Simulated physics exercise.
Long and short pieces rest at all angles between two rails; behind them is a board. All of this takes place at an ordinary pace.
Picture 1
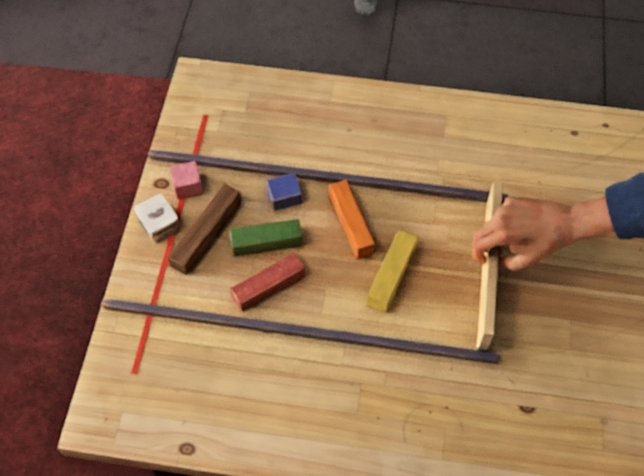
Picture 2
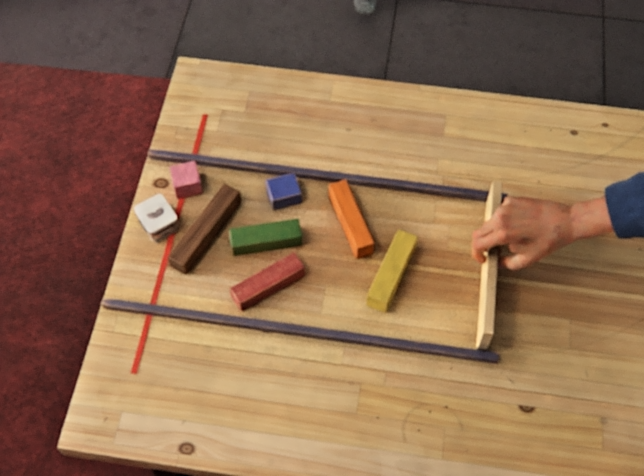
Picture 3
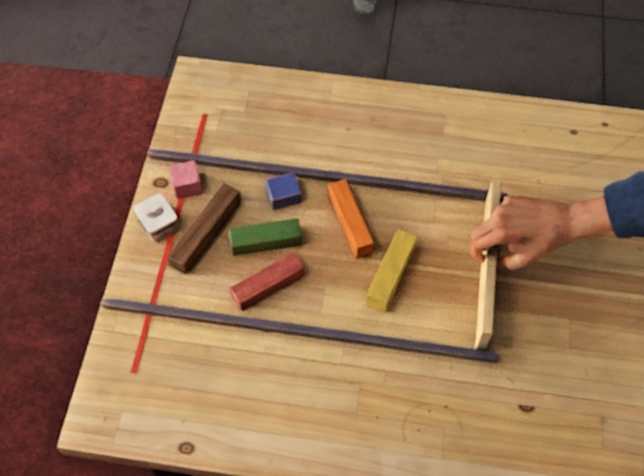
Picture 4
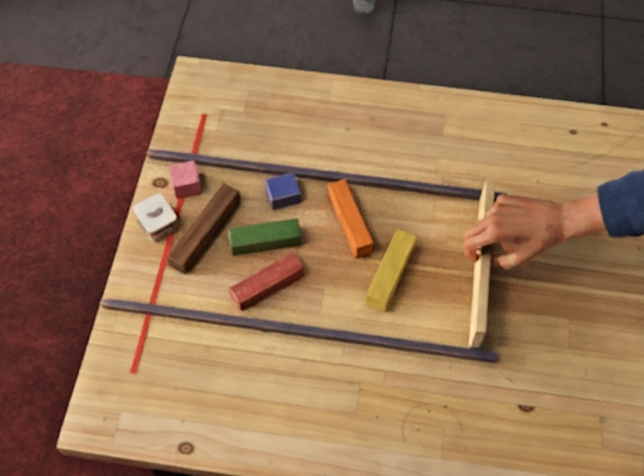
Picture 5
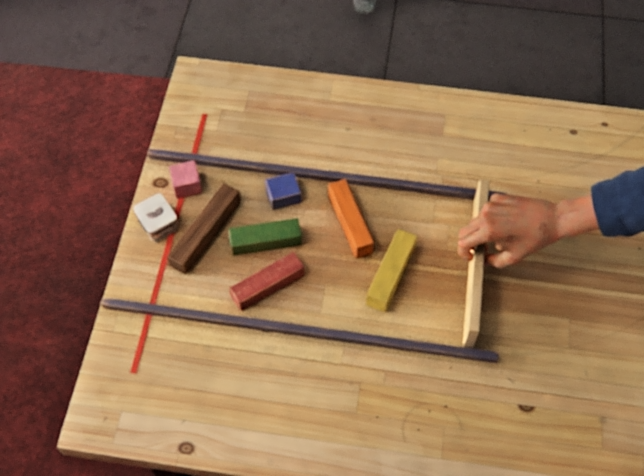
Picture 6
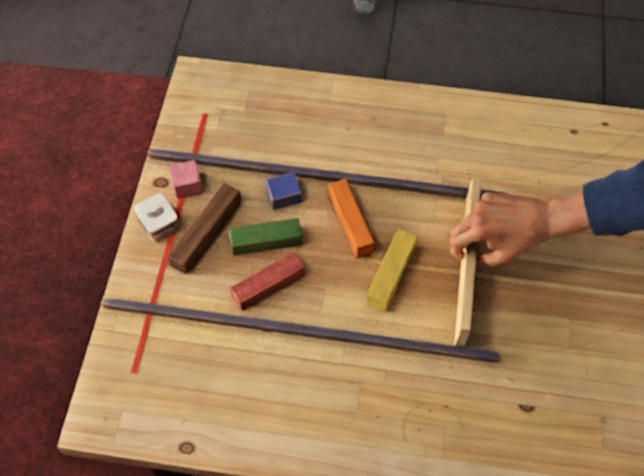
A hand slides an upright board slightly left between two rails toward scattered, unmoving colored blocks.
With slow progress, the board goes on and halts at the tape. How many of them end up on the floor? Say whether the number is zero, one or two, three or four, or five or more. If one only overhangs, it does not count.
The count of pieces that drop is three or four, then.
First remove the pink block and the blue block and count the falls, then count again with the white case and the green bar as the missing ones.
In order, the numbers are 3 and 2.
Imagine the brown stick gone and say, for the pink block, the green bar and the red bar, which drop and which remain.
Outcome for the pink block: It drops; for the green bar: It drops; for the red bar: It stays.
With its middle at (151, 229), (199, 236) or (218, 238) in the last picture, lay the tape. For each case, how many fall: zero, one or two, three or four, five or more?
Taking the three tapes one at a time, the answers are more than four, then 1 or 2, then just one or two.
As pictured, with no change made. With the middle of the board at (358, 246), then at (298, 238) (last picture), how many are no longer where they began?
That gives 2 for the first and 6 for the second.
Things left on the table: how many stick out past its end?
The number overhanging is 1.
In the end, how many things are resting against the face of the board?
Total: 2.
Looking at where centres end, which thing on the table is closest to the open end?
The blue block is the one you want.
Soon after, none off yet; white case at rest near (157, 218); pink block at rest near (186, 179); brown stick at rest near (205, 228).
After that, none off yet; white case at rest near (157, 218); pink block at rest near (186, 179); brown stick at rest near (197, 225).
And then, none off yet; white case tilting well over near (115, 218); pink block displaced well along near (147, 167); brown stick displaced about its own width near (144, 216).
In the end, the number that fall off is three or four; gone, green bar, brown stick, pink block and white case.
